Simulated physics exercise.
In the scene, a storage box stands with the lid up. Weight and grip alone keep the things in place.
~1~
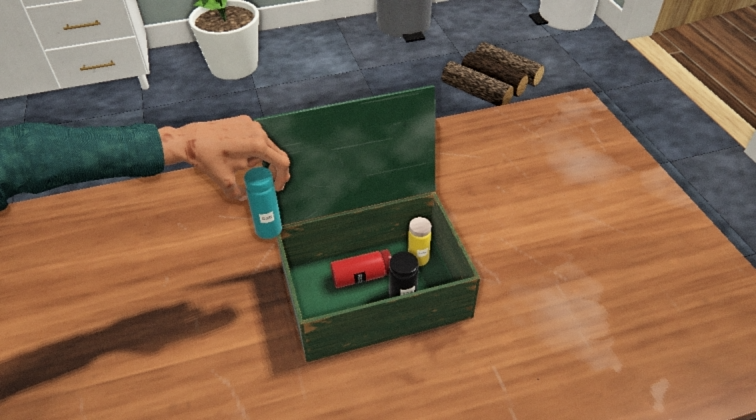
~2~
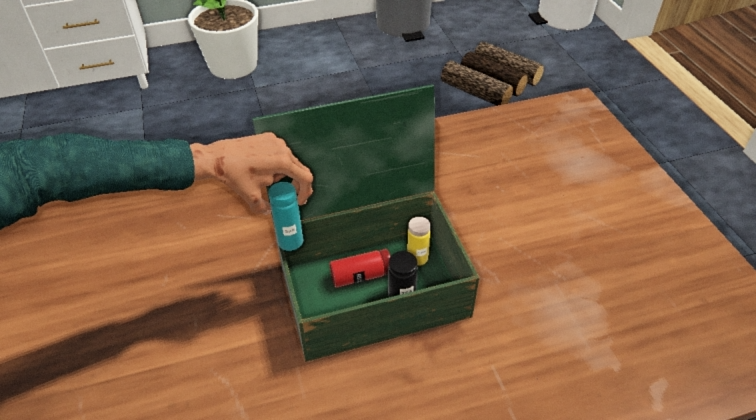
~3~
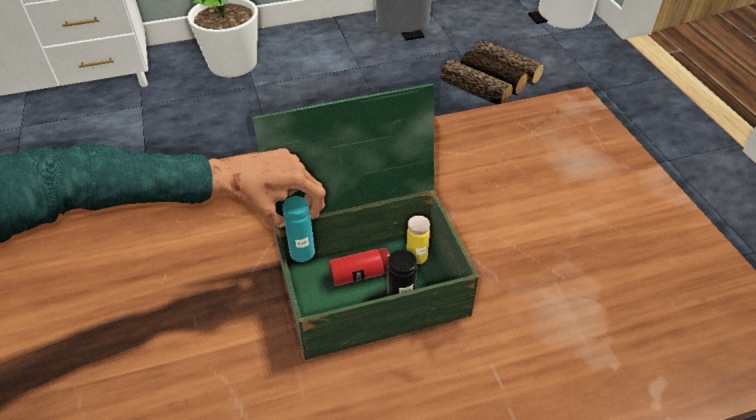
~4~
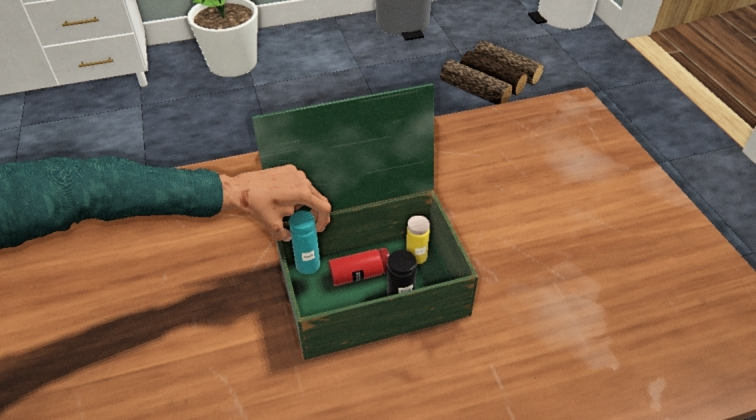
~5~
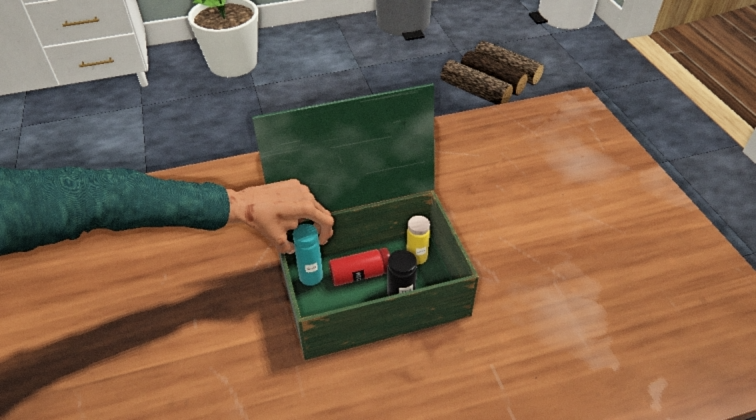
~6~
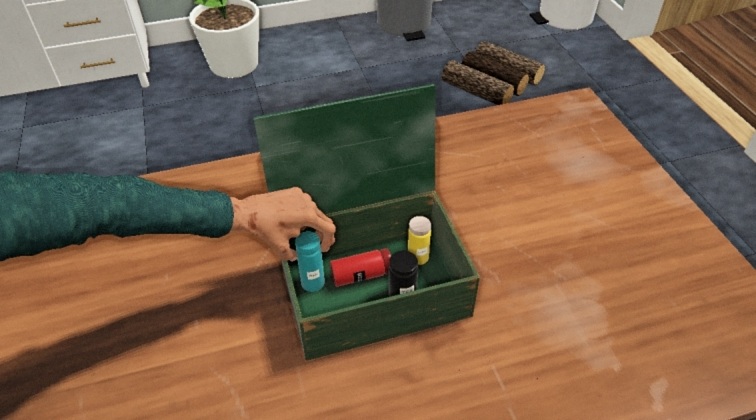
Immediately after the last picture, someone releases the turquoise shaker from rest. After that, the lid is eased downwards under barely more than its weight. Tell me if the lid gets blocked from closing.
It gets blocked and stays up.
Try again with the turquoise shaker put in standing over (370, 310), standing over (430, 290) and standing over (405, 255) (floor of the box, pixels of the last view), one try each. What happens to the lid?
Trial 1: Lid propped open. Trial 2: Lid propped open. Trial 3: Lid fully lowered.
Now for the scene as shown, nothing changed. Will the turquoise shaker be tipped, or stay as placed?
By the end the turquoise shaker has kept its angle.
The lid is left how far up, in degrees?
Lid angle from rim - close to 18°.
Then, 1.20 s on from there, lid starting down.
Then, 1.60 s on from there, lid 57° above the rim.
Then, 1.90 s on from there, lid 28° above the rim.
In the end, lid 18° above the rim; all 4 unmoved. At the end, from the last picture's camera, turquoise shaker near (310, 262).
